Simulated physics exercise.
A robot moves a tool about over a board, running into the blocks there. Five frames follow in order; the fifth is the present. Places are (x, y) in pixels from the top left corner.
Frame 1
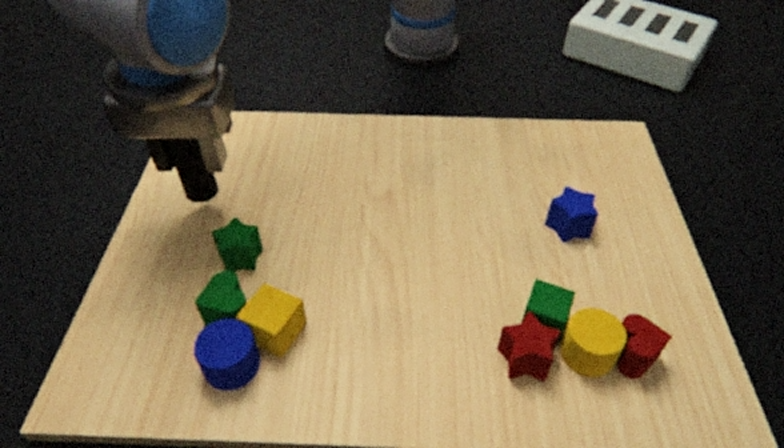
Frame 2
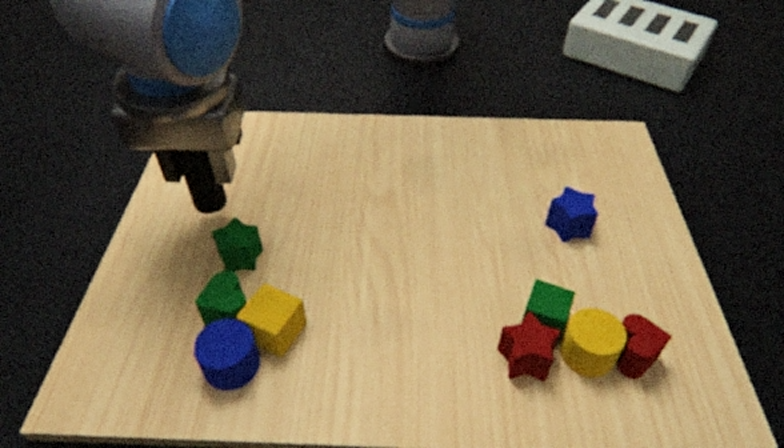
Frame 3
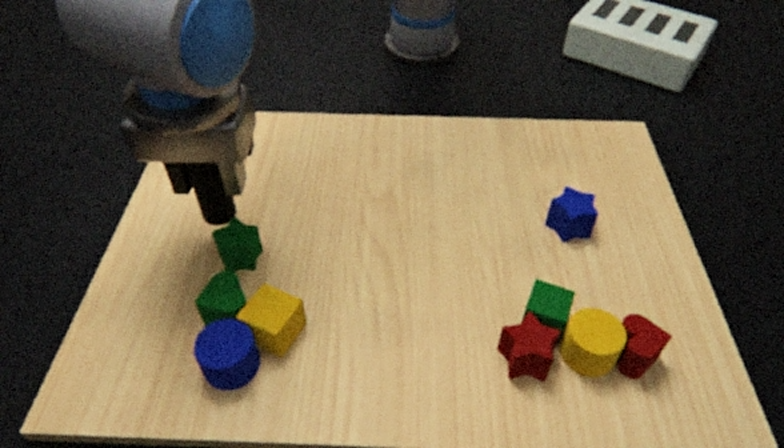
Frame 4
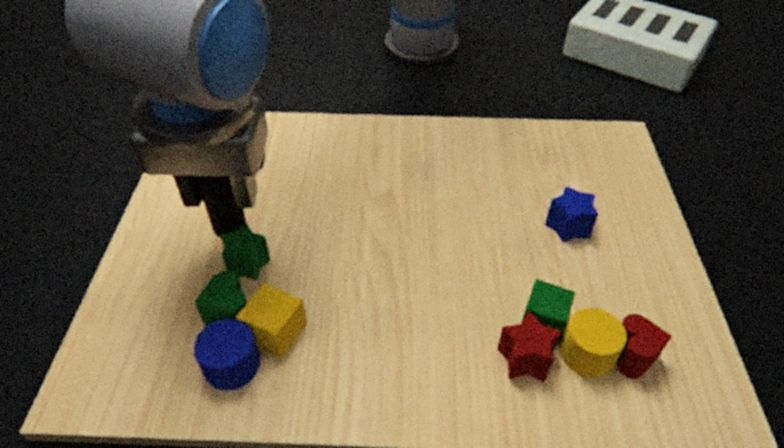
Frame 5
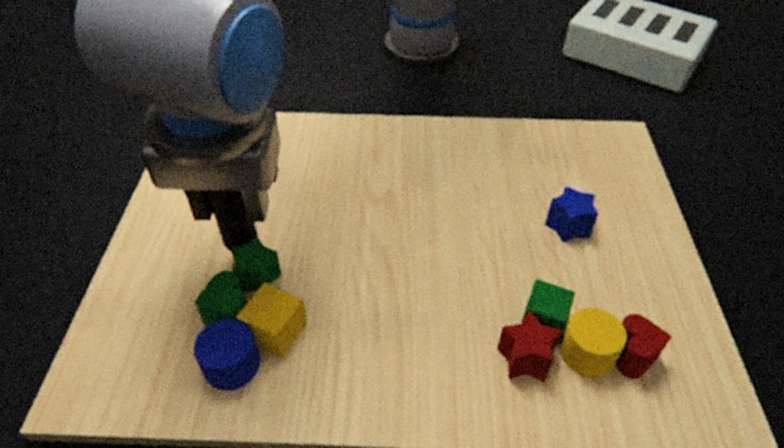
A pale wooden board lies on a dark surface, seen from above and in front by a still camera. Green, yellow and blue blocks cluster at lower left, with red, green and yellow ones at lower right, a blue star above them, and a white slotted object beyond. A robot arm's dark tool moves down and right, meets the green star and nudges it slightly toward the left cluster.
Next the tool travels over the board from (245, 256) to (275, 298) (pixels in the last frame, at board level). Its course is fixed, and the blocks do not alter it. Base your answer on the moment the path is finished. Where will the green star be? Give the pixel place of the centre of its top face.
Top centre: (299, 289).
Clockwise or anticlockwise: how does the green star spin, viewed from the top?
The turn is anti-clockwise.
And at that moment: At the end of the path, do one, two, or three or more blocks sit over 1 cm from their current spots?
Total: Two.
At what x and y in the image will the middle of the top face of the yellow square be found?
It should be at (284, 332) by then.
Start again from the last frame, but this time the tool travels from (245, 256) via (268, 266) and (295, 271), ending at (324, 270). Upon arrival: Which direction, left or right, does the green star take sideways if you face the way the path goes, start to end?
It slides rightward.
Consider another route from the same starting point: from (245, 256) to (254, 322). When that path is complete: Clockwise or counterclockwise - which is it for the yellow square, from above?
Twists clockwise.
The first path, step by step. Halfway along, tool at (256, 260); green star at (274, 273); yellow square at (273, 313).
At the end, tool at (271, 282); green heart block unmoved; green star at (299, 289), turned 30° anticlockwise; yellow square at (284, 332), turned 55° clockwise.
